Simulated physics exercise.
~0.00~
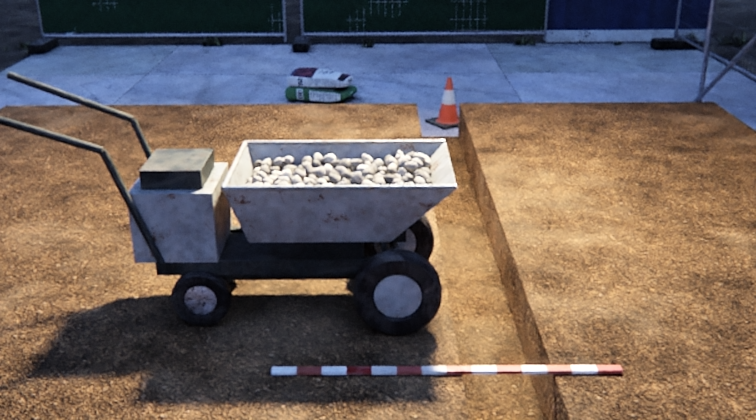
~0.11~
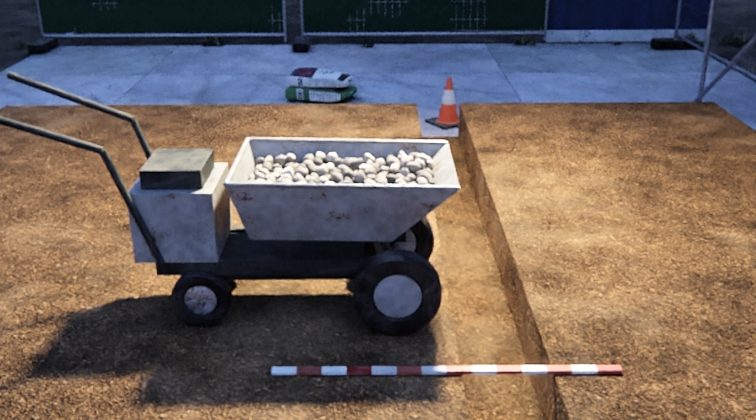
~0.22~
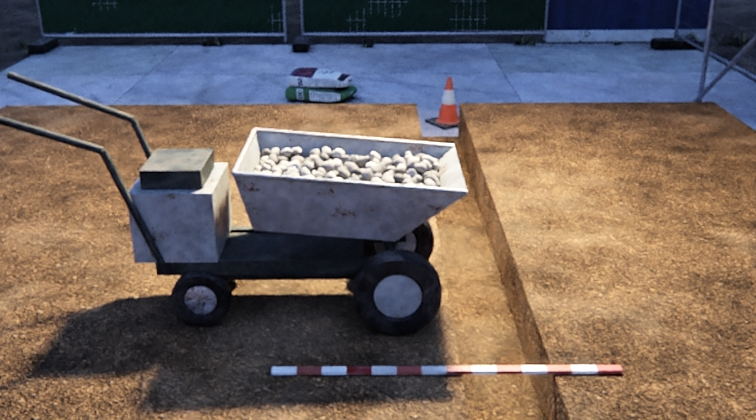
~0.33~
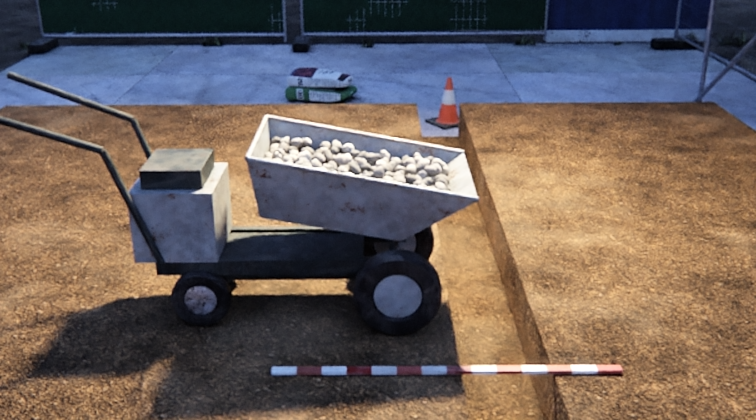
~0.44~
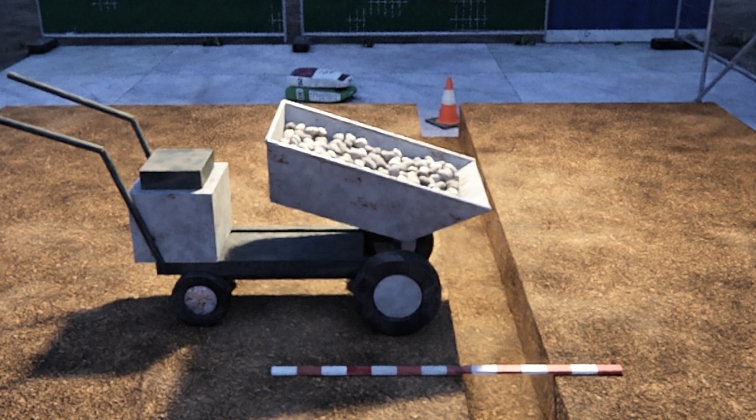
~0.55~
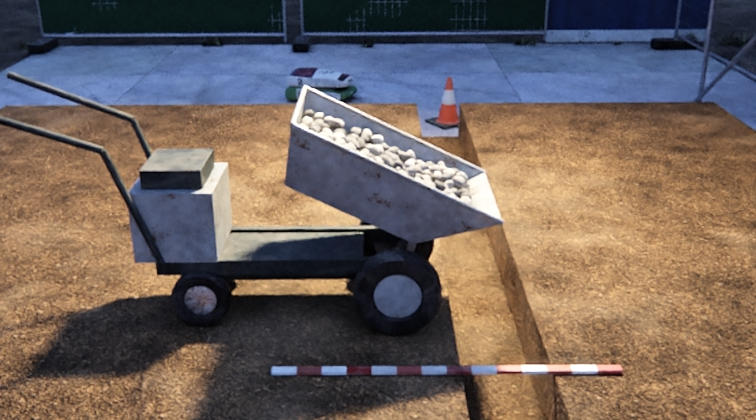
The grey tray of a barrow tilts steadily down to the right, carrying rounded cobbles.
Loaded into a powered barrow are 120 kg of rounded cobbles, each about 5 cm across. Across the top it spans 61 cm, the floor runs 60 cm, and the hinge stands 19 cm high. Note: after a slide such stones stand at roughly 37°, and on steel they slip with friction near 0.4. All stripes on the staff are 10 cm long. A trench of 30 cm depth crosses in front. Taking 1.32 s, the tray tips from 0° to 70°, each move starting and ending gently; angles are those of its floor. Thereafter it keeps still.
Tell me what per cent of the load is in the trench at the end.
Some 28 per cent.
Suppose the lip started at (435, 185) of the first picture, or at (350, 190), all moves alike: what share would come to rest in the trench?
First place: Near 50%; second place: Near 95%.
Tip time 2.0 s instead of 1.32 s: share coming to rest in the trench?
That works out at about 30 in a hundred.
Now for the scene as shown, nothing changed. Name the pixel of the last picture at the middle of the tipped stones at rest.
In the last view, about (571, 296).
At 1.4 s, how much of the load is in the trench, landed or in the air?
Roughly 5% by that time.
After 1.0 s the floor is at 59°; 100 % in the tray; the foremost stones are at (522, 252).
After 1.4 s the floor is at 70°; 49 % in the tray, 5 % in the trench, 46 % past the trench; the foremost stones are at (632, 295).
After 1.8 s the floor is at 70°; 13 % in the tray, 13 % in the trench, 74 % past the trench; the foremost stones are at (726, 299).
After 3.7 s the floor is at 70°; 0 % in the tray, 28 % in the trench, 72 % past the trench; the foremost stones are past the picture's edge.
